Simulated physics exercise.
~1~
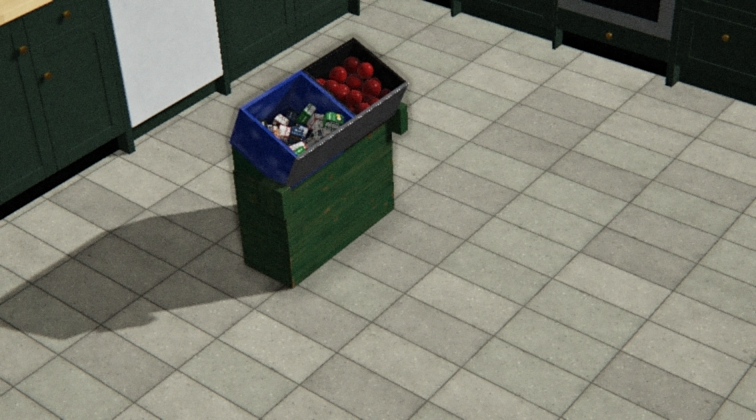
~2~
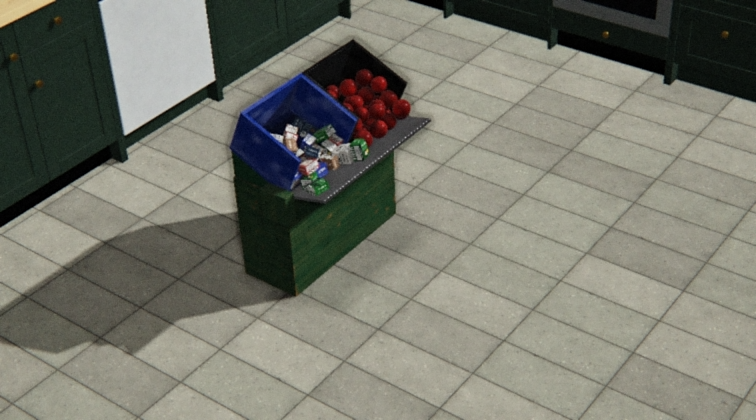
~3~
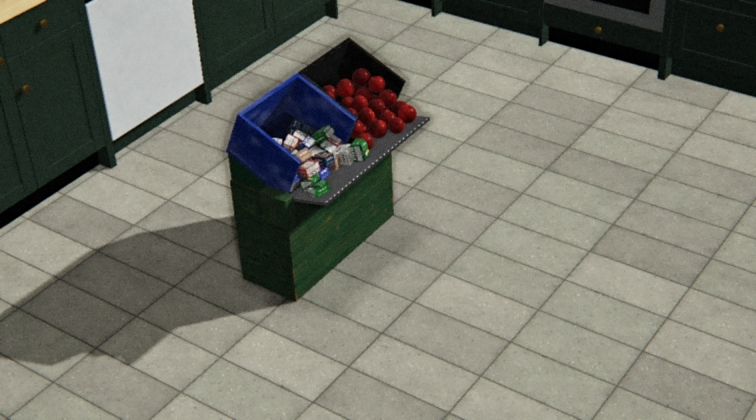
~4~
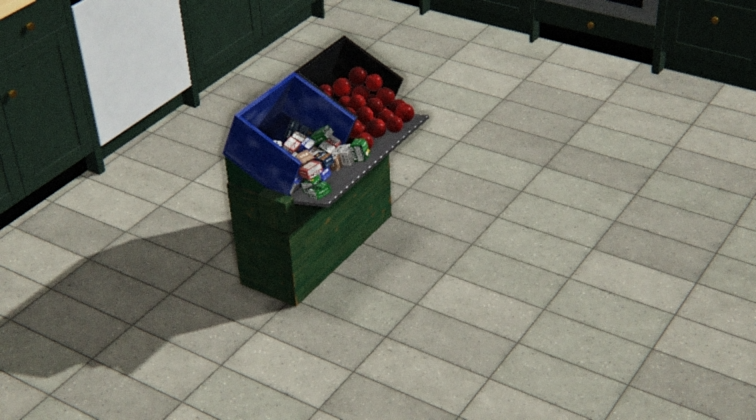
A dark flap along the front of a black bin of red apples and a blue bin of small cartons swings down, and the contents slide forward onto it above a green stand, then settle there, with none on the tiled floor.
